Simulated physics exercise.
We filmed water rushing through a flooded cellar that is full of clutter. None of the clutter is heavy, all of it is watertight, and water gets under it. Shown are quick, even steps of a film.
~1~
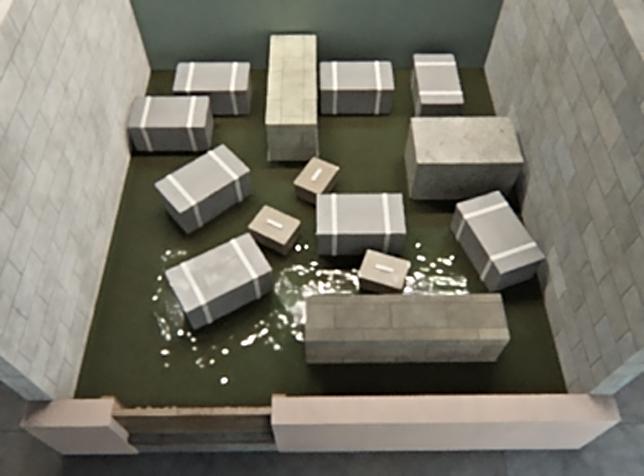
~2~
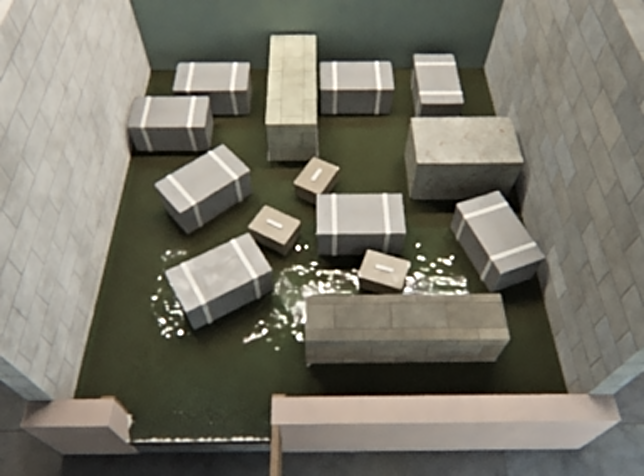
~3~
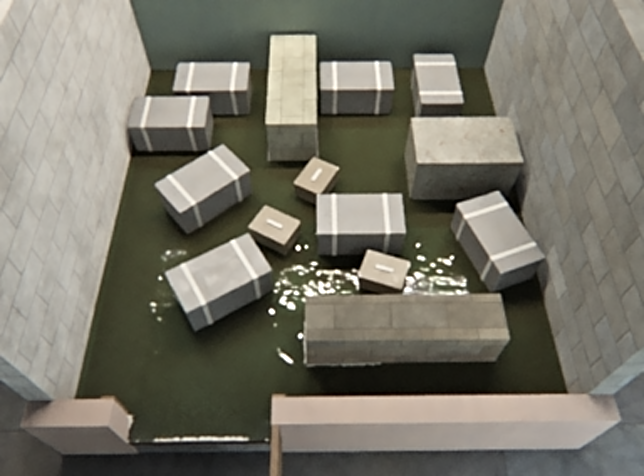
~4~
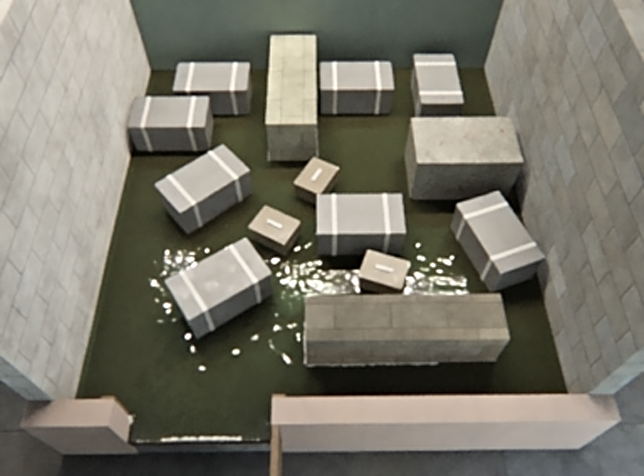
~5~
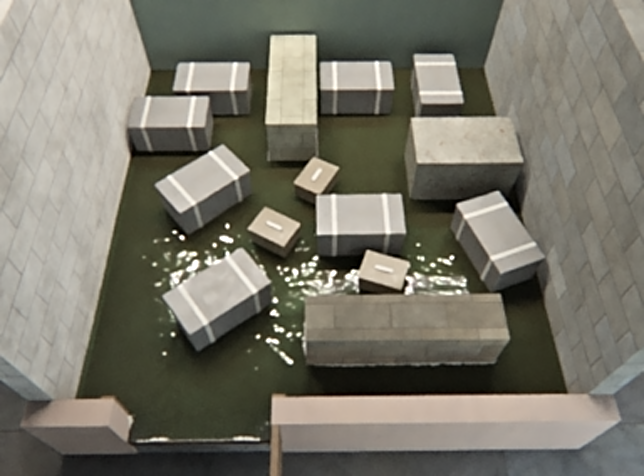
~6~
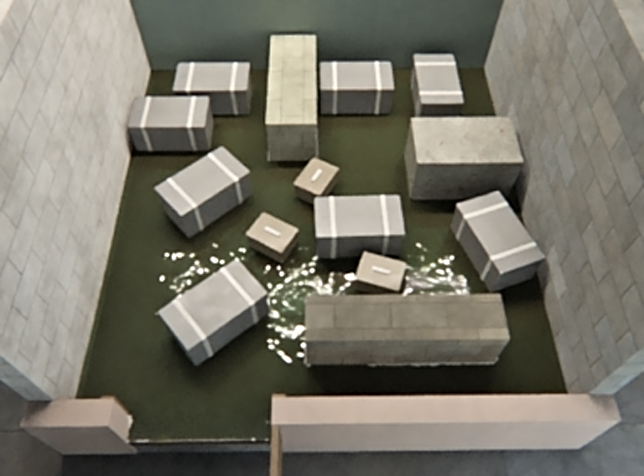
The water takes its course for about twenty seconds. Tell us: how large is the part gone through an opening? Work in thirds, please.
That would be one to two thirds.
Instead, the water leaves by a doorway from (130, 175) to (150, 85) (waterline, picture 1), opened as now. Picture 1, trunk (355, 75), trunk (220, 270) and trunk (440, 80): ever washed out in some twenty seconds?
Taking them one after another, held back, then flushed away, then held back.
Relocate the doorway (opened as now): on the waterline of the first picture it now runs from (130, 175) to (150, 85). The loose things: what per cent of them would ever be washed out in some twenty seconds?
Result: Close to 60 %.
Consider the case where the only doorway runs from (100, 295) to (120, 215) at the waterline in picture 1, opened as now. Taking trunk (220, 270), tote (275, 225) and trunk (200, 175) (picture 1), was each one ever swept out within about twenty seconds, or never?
Lost; lost; lost.
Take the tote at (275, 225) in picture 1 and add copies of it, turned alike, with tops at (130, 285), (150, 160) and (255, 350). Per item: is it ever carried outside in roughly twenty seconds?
Result, in sequence: Ends up outside; ends up outside; ends up outside.
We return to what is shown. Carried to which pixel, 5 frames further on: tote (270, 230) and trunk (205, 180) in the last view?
They end up close to (236, 278) and close to (185, 217).
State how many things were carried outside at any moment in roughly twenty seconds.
That works out to 6.
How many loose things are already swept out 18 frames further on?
The number comes out at 2.
A moment on, 1 of 11 are out; 10 afloat.
Next, 2 of 11 are out; 9 afloat.
Later, 6 of 11 are out; 5 afloat.
In the end, 6 of 11 are out; 5 afloat.
